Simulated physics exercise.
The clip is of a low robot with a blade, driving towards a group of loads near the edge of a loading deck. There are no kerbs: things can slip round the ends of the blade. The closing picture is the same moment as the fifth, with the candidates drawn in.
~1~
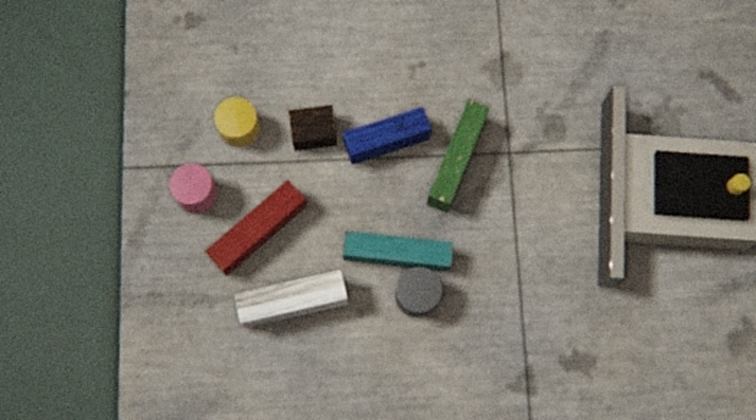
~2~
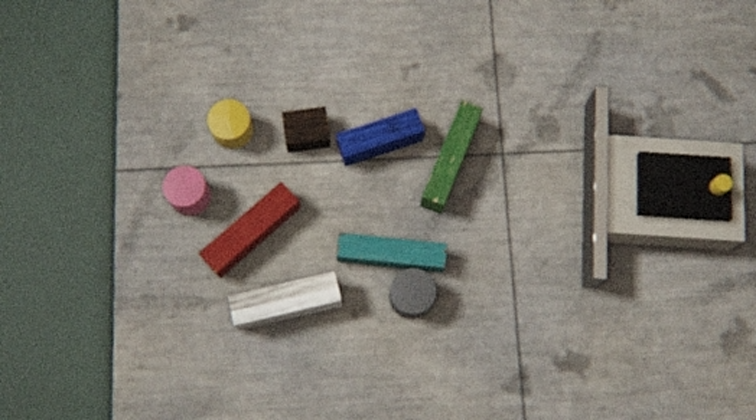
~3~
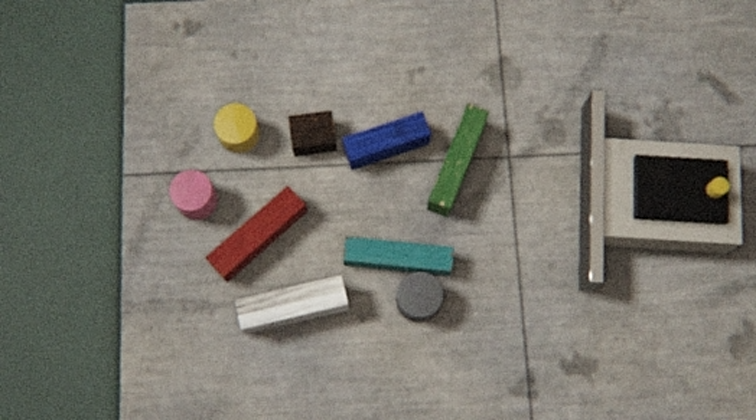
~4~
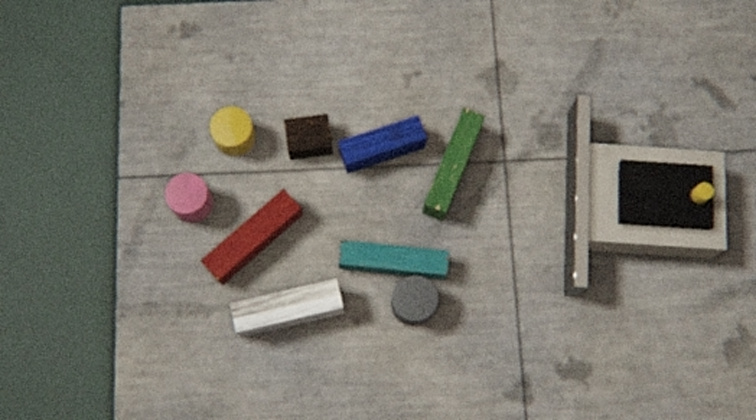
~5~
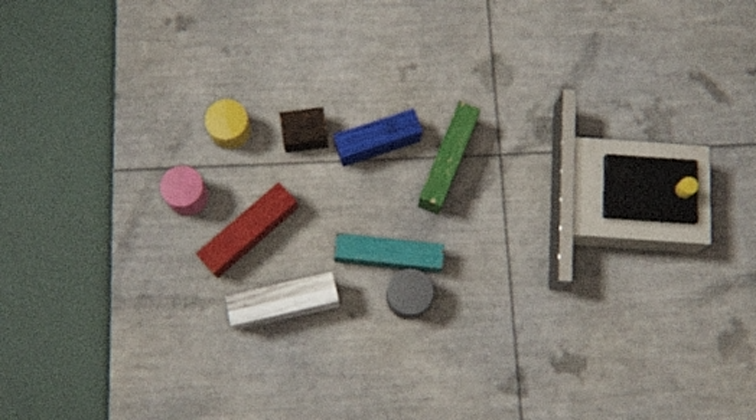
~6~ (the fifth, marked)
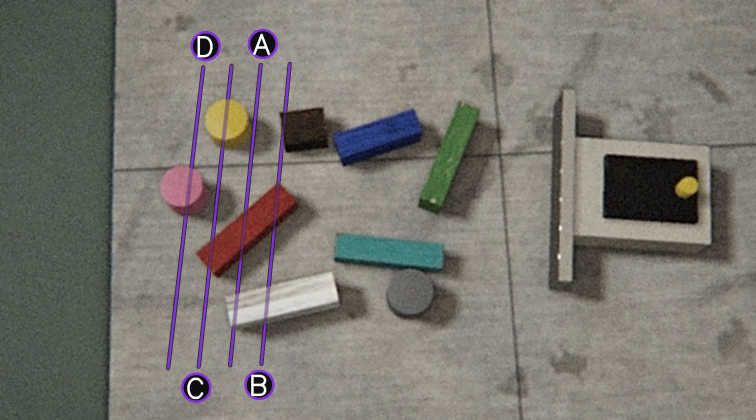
A low robot with a blade edging slowly left across a grey deck towards scattered coloured bars, sticks and round pieces lying still.
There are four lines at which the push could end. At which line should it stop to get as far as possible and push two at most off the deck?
Line D.
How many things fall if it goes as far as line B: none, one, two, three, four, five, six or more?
The count is none.
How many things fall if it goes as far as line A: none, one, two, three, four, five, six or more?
By then, none.
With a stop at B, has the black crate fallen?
No.
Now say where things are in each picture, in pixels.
The first frame shows green bar (458, 156); white stick (292, 299); black crate (313, 128).
The second frame shows robot (677, 185); blue stick (381, 138).
The third frame shows robot (674, 188); turquoise bar (398, 257).
The fourth frame shows robot (659, 193); red bar (253, 237).
The fifth frame shows robot (643, 188); green bar (449, 158); white stick (283, 301); black crate (304, 130).
On the marked copy, A at (246, 209); B at (276, 208); C at (216, 211); D at (186, 212).
With D. Early on, robot (505, 194); grey canister (393, 296); black crate (295, 130).
Further on, robot (368, 199); yellow canister (182, 124); red bar (213, 241).
At the end, robot (259, 204); yellow canister over the edge; pink canister (113, 189); one fallen.
As for the rest, A is within the limit but short; B is within the limit but short; C is within the limit but short.
